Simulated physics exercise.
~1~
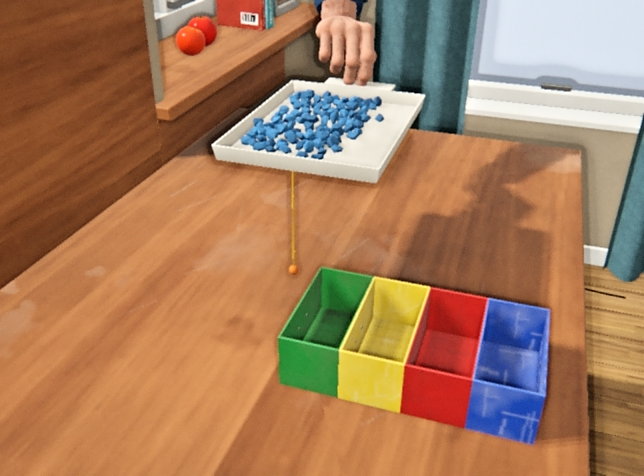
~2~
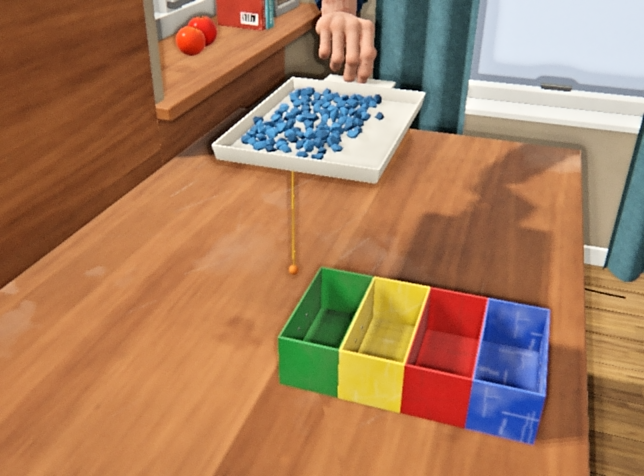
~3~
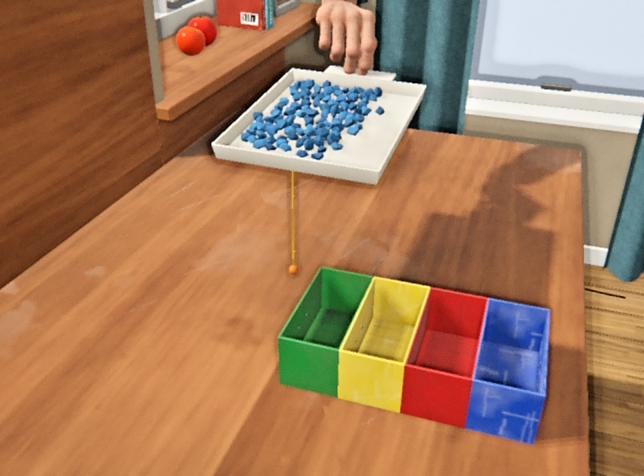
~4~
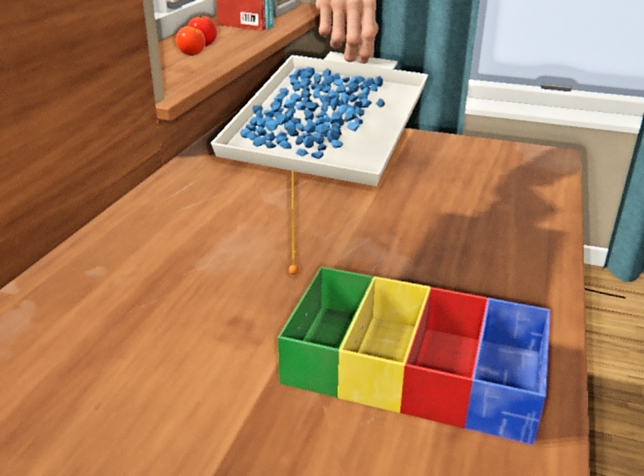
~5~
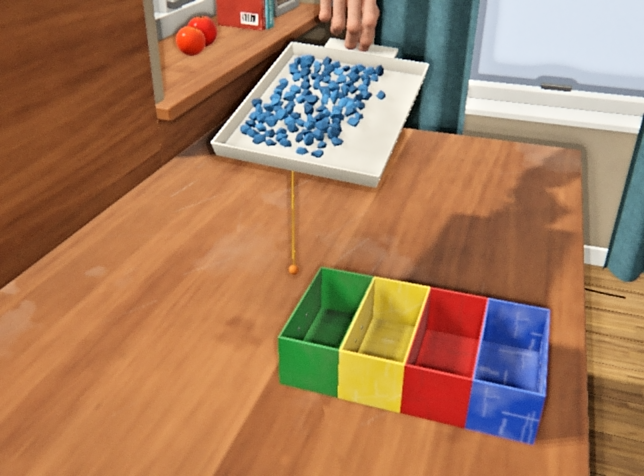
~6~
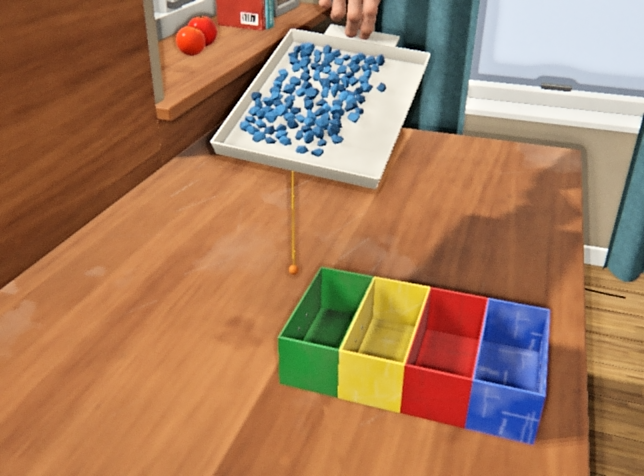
At first, a hand holds a white tray of small blue stones nearly level above a wooden table, with a beaded thread hanging over a green, yellow, red and blue box. Then the hand raises the far end little by little, leaving the tray clearly tilted toward its near edge, lowest at the right corner.
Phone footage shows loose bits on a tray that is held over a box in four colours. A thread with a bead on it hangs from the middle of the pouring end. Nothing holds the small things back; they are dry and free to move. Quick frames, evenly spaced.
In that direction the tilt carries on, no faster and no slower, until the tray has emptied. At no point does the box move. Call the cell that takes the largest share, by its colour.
Most goes to the green cell.
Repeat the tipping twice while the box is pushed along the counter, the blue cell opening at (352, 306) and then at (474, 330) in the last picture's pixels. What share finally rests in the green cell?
Close to 0 in a hundred, then close to 30 in a hundred.
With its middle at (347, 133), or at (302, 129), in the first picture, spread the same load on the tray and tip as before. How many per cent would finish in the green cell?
Roughly 50 per cent, then roughly 50 per cent.
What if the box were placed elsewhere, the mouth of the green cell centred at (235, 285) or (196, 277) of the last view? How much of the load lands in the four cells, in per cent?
100 %, 100 %.
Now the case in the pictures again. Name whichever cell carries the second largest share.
Ranked number two: The cell in yellow.
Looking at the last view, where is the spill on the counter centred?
Look around (249, 381) in the last picture.
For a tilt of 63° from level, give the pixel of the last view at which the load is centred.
Centre estimate: (324, 152).
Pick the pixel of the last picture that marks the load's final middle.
Resting centre, last frame: Roughly (328, 359).
Just after the last frame, tray tipped steeply; almost all on the tray; about a tenth falling or outside the box.
A moment on, tray tipped past a quarter turn; about a tenth on the tray; roughly a third in the green cell; roughly a quarter in the yellow cell; roughly a third falling or outside the box.
Further on, tray tipped past a quarter turn; roughly half in the green cell; roughly a quarter in the yellow cell; roughly a quarter falling or outside the box.
When it is over, tray tipped past a quarter turn; roughly half in the green cell; roughly a quarter in the yellow cell; not one in the blue cell; not one in the red cell; roughly a quarter outside the box.
